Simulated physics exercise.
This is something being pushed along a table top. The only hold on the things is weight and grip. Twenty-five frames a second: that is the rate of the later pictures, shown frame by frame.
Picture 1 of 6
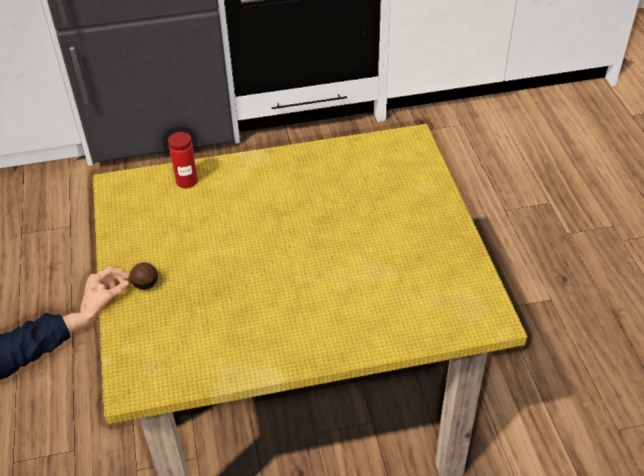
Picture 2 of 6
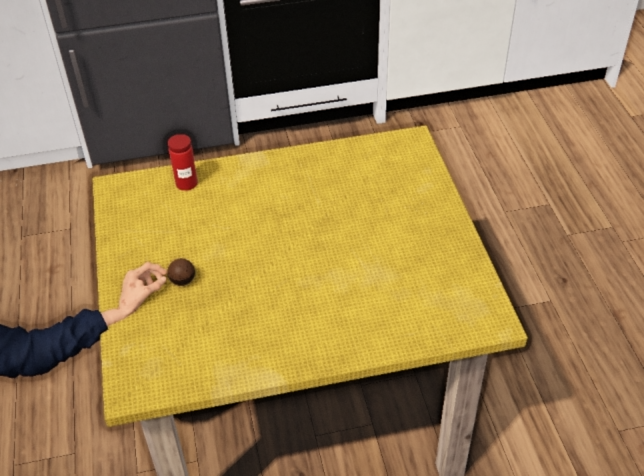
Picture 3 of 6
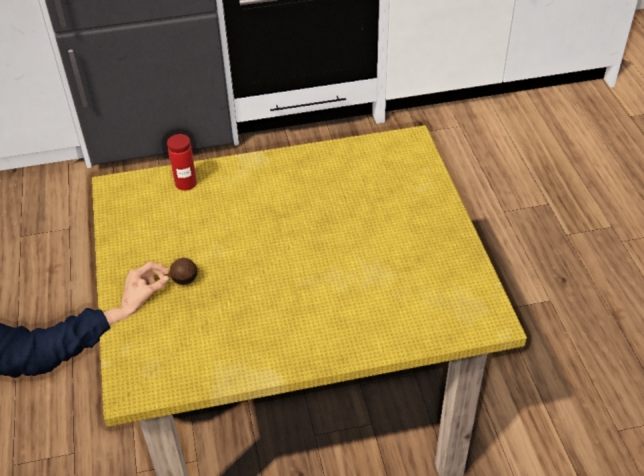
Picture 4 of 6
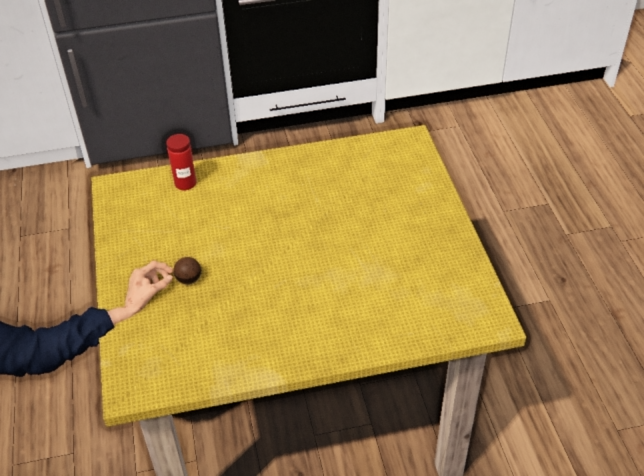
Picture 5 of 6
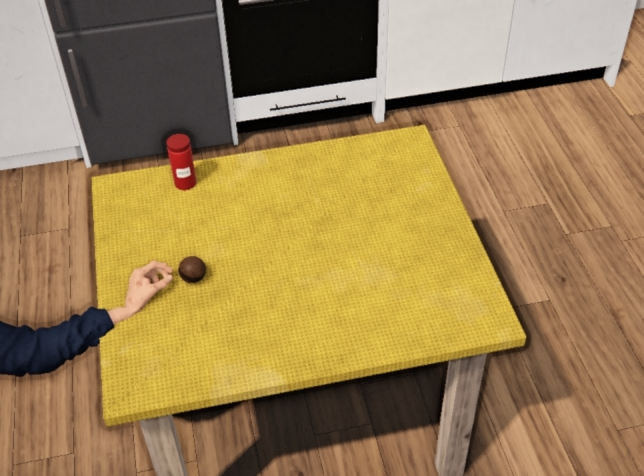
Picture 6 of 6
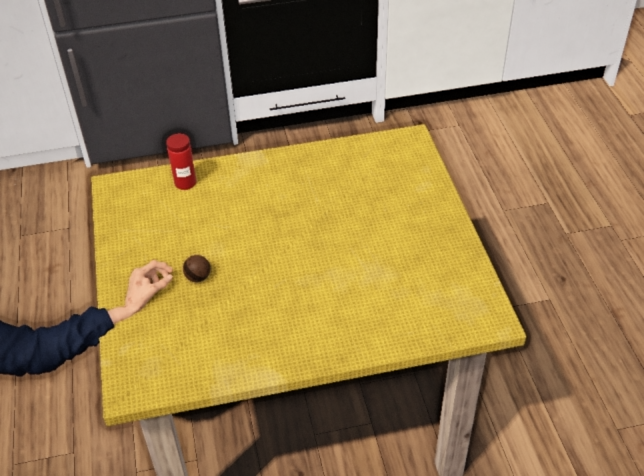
The clip opens on a yellow-covered table with a red container near its back edge, while a hand in a dark sleeve touches a brown ball at the left. The hand pushes the ball a short way right, then stays still as the ball rolls slightly farther, leaving a small gap between them.
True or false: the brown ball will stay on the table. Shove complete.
True.
Then, 0.10 s past the last view, brown ball displaced about its own width near (207, 267).
Then, 0.30 s past the last view, brown ball displaced about its own width near (224, 264).
Then, 0.40 s past the last view, brown ball displaced about its own width near (231, 263).
Then, 0.70 s past the last view, brown ball displaced well along near (244, 260).
Finally, moved from the start, brown ball. Final places as the last picture's camera would see them, brown ball near (247, 260).
